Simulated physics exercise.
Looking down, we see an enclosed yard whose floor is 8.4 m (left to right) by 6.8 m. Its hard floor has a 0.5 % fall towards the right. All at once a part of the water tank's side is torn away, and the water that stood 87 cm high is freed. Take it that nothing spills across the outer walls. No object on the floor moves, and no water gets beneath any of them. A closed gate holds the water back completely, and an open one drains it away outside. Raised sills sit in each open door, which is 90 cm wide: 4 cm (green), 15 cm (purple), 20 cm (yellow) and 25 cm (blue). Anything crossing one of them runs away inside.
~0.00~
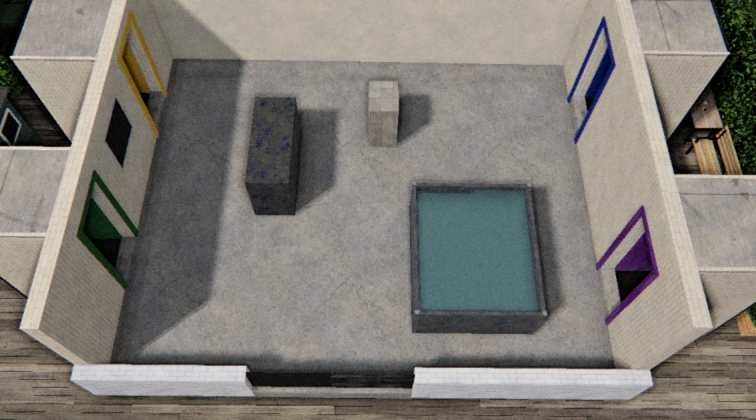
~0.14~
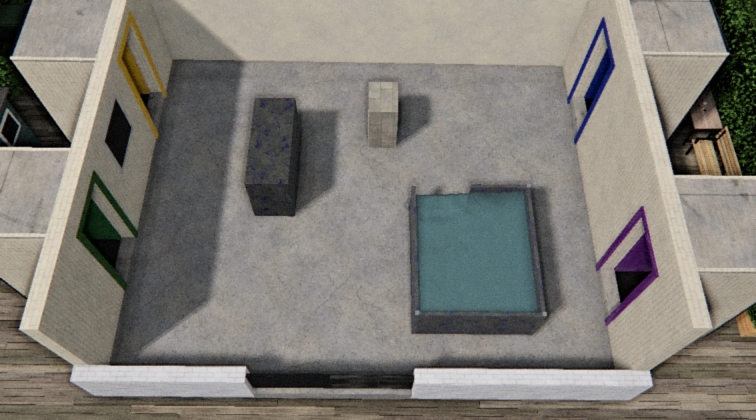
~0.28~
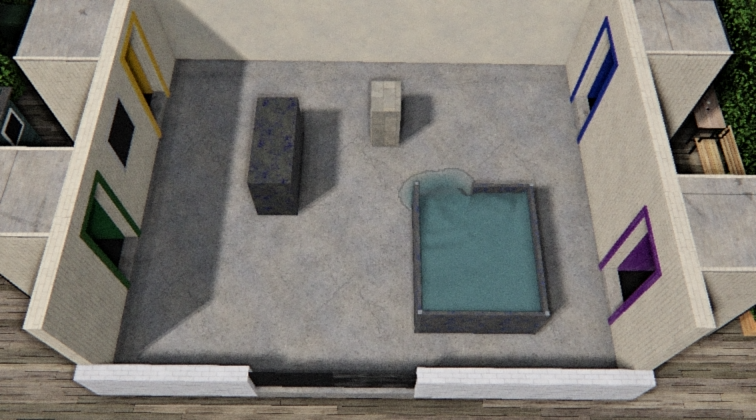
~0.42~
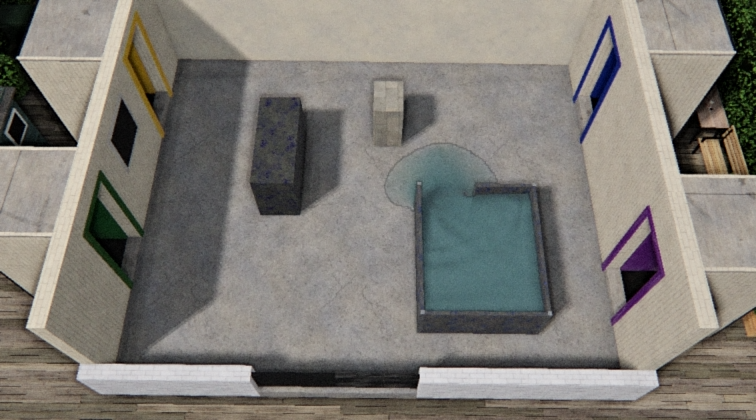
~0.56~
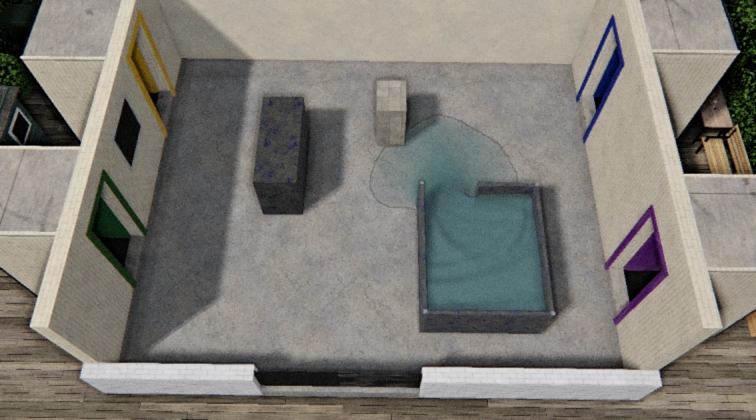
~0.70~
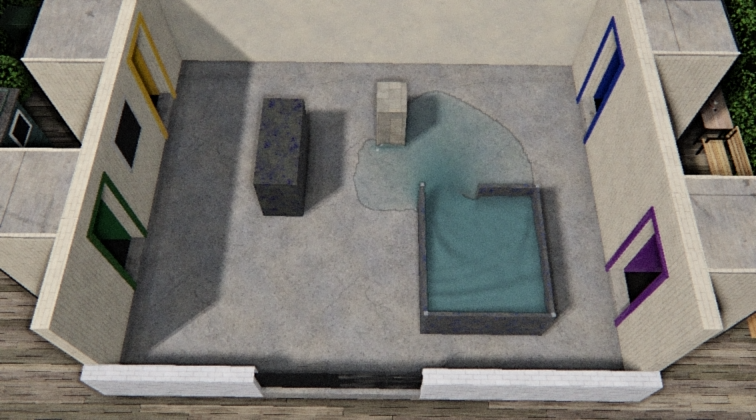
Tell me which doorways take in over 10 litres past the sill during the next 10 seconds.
Green door: Beneath the limit. Purple door: Beneath the limit. Yellow door: Beneath the limit. Blue door: Beneath the limit.
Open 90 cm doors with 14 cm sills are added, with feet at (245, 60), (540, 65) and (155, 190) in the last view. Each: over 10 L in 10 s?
Per doorway, in order: Insufficient / sufficient / insufficient.
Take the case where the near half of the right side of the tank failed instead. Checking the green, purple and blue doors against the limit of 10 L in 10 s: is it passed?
Here's how it goes: Green exceeds it, purple exceeds it, blue falls short.
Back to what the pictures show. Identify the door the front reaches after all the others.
It's the green door.
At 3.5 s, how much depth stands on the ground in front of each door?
Depths in centimetres - green: 0, purple: 0, yellow: 0, blue: 18.
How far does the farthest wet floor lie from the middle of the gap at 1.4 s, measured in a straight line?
Around 4.0 metres.
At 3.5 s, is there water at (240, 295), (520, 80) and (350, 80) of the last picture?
Untouched, submerged, submerged.
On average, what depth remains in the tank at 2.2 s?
Some 50 cm on average.
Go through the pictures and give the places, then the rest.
The first picture shows the water tank at (475, 248) is whole and still, 87 cm deep.
In the second picture, water pours out on the water tank's far side and has run 0.6 m, to (408, 207); typically 10 cm deep outside, 88 cm at the water tank's back.
In the third picture, the front is at (463, 175), 0.9 m from the gap on the water tank's far side; 1.0 m2 of floor is under water; 87 cm left at the back of the water tank.
In the fourth picture, water pours out on the water tank's far side and has run 1.5 m, to (448, 146); typically 9 cm deep outside, 87 cm at the water tank's back.
In the fifth picture, water pours out on the water tank's far side and has run 2.1 m, to (438, 119); typically 6 cm deep outside, 85 cm at the water tank's back.
In the sixth picture, water pours out on the water tank's far side and has run 2.8 m, to (435, 95); typically 5 cm deep outside, 76 cm at the water tank's back.
After 1.4 s water covers 25 % of the floor and is deepest (50 cm) near (439, 208); green door not reached, purple door not reached, yellow door not reached, blue door not reached.
After 2.2 s water covers 35 % of the floor and is deepest (44 cm) near (433, 68); green door not reached, purple door not reached, yellow door not reached, blue door 5 cm at the sill, 0 L in.
After 3.5 s water covers 45 % of the floor and is deepest (34 cm) near (569, 76); green door not reached, purple door not reached, yellow door not reached, blue door 18 cm at the sill, 0 L in.
After 6.0 s water covers 80 % of the floor and is deepest (23 cm) near (620, 382); green door 3 cm at the sill, 0 L in, purple door 4 cm at the sill, 0 L in, yellow door 11 cm at the sill, 0 L in, blue door 15 cm at the sill, 0 L in.
After 10.0 s water covers 100 % of the floor and is deepest (14 cm) near (605, 290); green door 3 cm at the sill, 0 L in, purple door 14 cm at the sill, 0 L in, yellow door 8 cm at the sill, 0 L in, blue door 9 cm at the sill, 0 L in.
